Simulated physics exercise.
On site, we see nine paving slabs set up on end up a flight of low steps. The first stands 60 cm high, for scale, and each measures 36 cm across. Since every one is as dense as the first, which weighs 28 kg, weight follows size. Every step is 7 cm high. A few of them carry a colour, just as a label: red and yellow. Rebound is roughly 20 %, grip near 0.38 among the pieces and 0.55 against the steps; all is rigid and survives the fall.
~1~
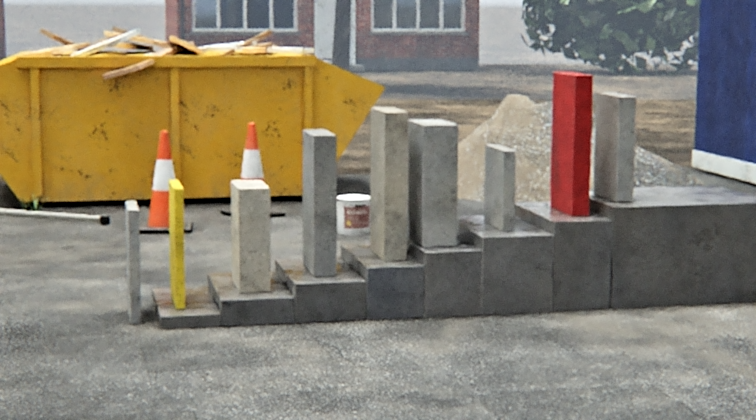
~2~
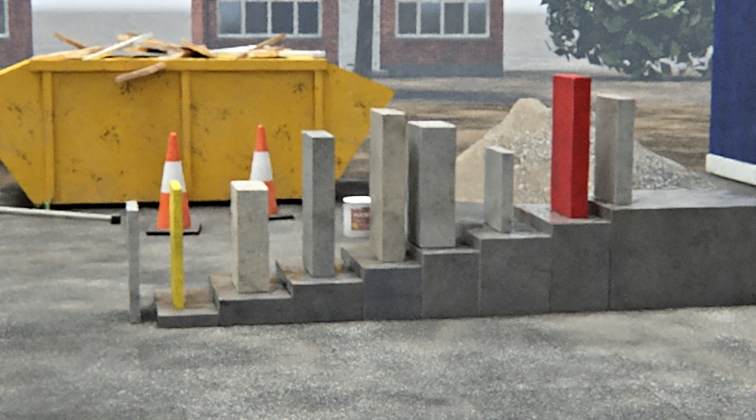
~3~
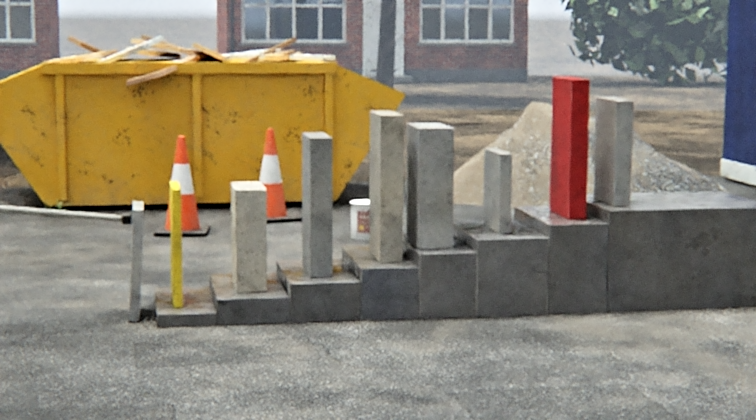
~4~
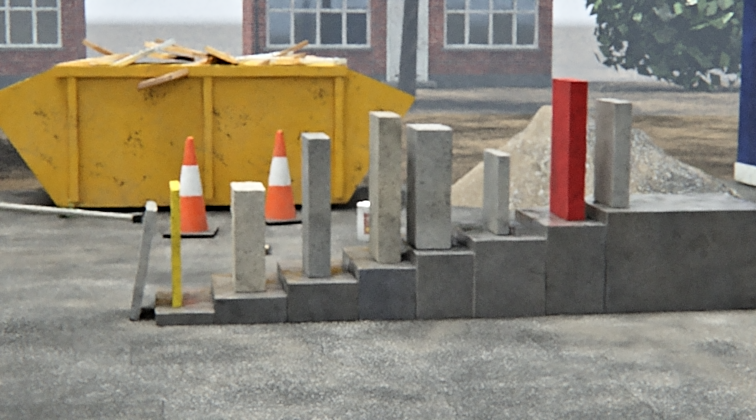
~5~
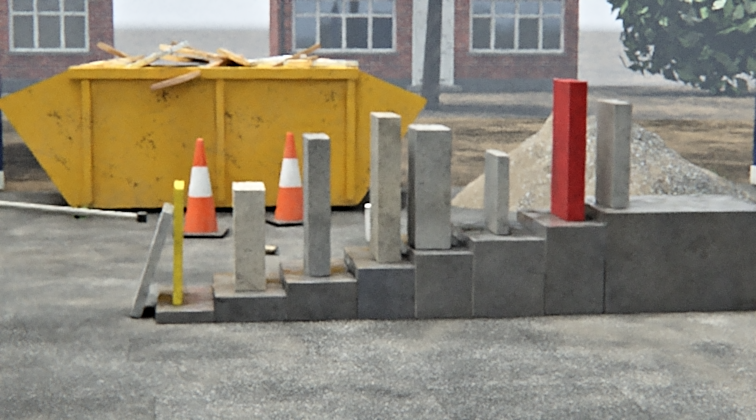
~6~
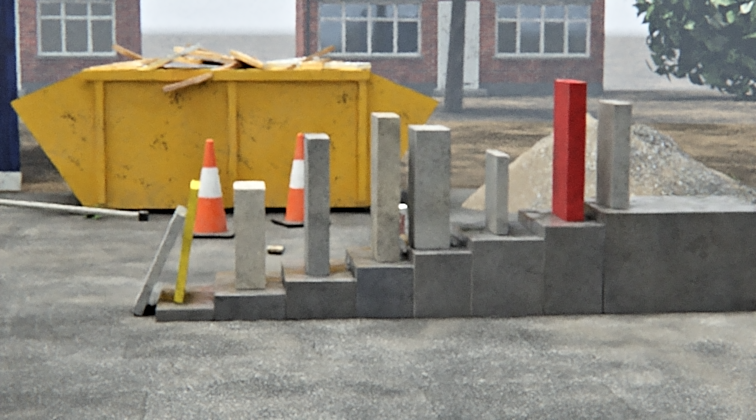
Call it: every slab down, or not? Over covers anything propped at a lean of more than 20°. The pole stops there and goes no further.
Every one down.
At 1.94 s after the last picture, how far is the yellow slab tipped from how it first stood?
Angle from initial pose, roughly 60 deg - estimate.
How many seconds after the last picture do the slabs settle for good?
Somewhere near 3.5 seconds.
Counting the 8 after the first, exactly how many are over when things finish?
That makes 8 in total.
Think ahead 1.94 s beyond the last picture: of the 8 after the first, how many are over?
5 by that time.
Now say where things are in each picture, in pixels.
In the first frame (each place is the centre of the face we see best; the camera moves round a little), pole end (104, 221) 9 cm from the first slab; yellow slab (180, 249); red slab (562, 143); the others all in place.
The second frame shows pole end (115, 220) 32 mm from the first slab; yellow slab (179, 249).
The third frame shows pole end (126, 220) pushing; yellow slab (177, 249); the others all in place.
The fourth frame shows pole end (137, 219) pushing; yellow slab (176, 248); the others all in place.
The fifth frame shows pole end (141, 218) stopped; yellow slab (178, 247); the others all in place.
The sixth frame shows pole end (142, 217) stopped; yellow slab (186, 246) tilted 9°; red slab (560, 150); one has shifted.
Then, 0.76 s later than the last frame, 2 of the 8 other slabs over; yellow slab tilted 45°.
Then, 1.94 s later than the last frame, 5 of the 8 other slabs over; yellow slab tilted 57°.
Then, 3.00 s later than the last frame, 8 of the 8 other slabs over; yellow slab tilted 58°; red slab tilted 52°.
When it is over, 8 of the 8 other slabs over; red slab lying flat; yellow slab tilted 58°. Not one is left standing. In pixels of the last frame, middles, red slab near (636, 178), yellow slab near (229, 263).
